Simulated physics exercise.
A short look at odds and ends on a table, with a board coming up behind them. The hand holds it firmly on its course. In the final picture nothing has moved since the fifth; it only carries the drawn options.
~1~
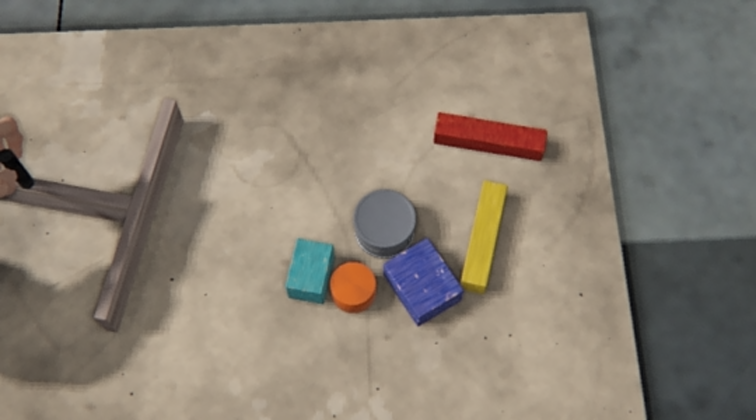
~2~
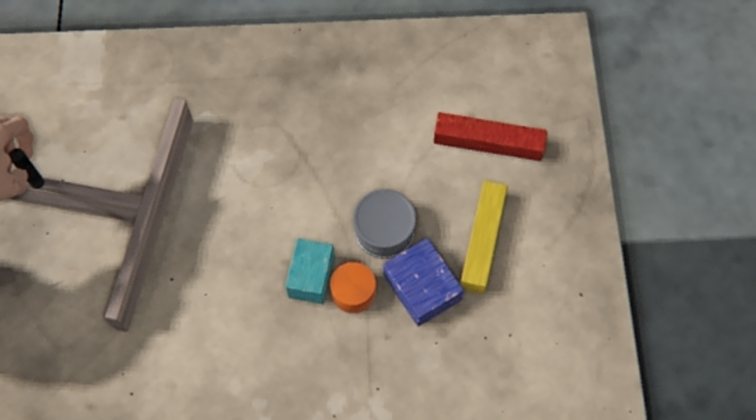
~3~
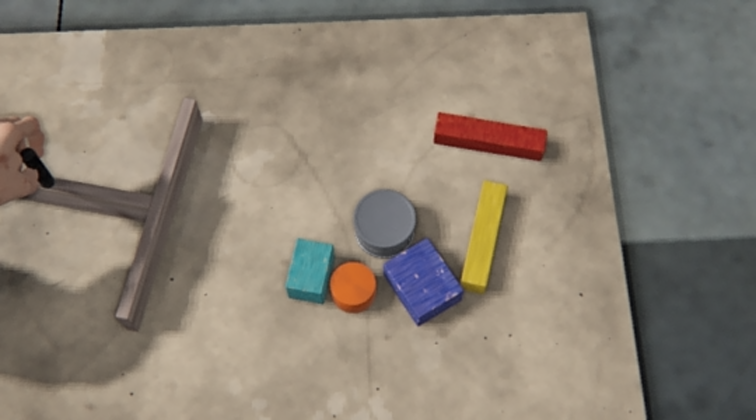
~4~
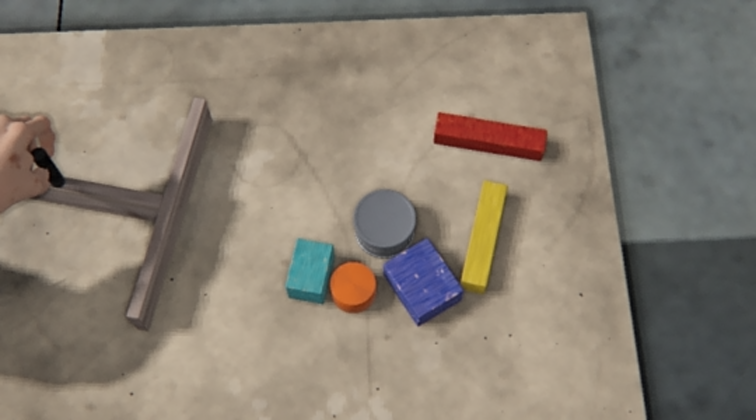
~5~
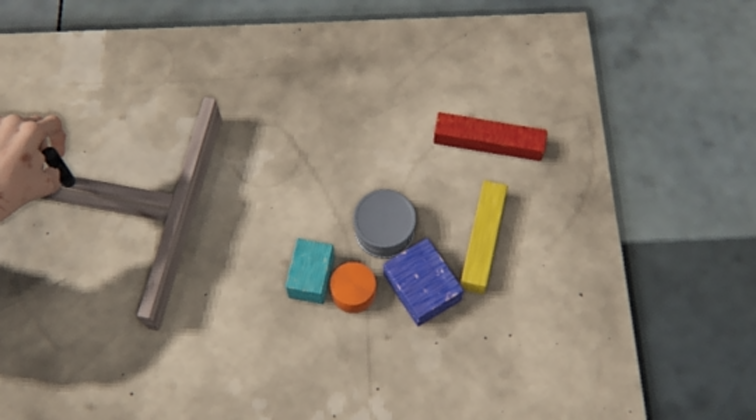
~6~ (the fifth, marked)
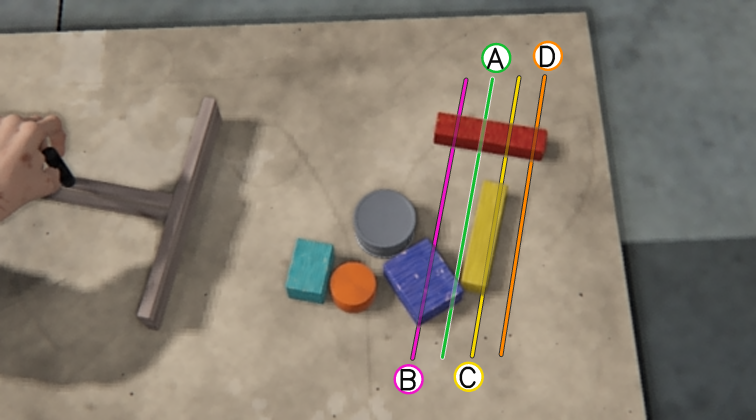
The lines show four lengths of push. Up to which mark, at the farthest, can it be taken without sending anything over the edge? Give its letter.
At D, and not beyond.
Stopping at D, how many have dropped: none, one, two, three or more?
The count is none.
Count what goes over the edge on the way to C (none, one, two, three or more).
By then, none.
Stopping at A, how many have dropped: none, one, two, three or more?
In all, none.
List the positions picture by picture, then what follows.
The first frame shows grey tin (385, 224); turquoise block (311, 272); blue block (423, 282).
The second frame shows board (147, 203); red bar (490, 137).
The third frame shows board (158, 203); grey tin (385, 224).
The fourth frame shows board (168, 202); blue block (423, 282).
The fifth frame shows board (178, 202); red bar (490, 137); orange tin (353, 288); grey tin (385, 224).
On the marked copy, A at (469, 210); B at (441, 211); C at (497, 209); D at (524, 208).
With D. Early on, board (303, 197); red bar (490, 137); yellow bar (484, 237).
Further on, board (426, 192); yellow bar (518, 231); blue block (521, 284).
At the end, board (524, 188); red bar (592, 139); yellow bar (586, 211); nothing has fallen.
As for the rest, A is safe but short; B is safe but short; C is safe but short.
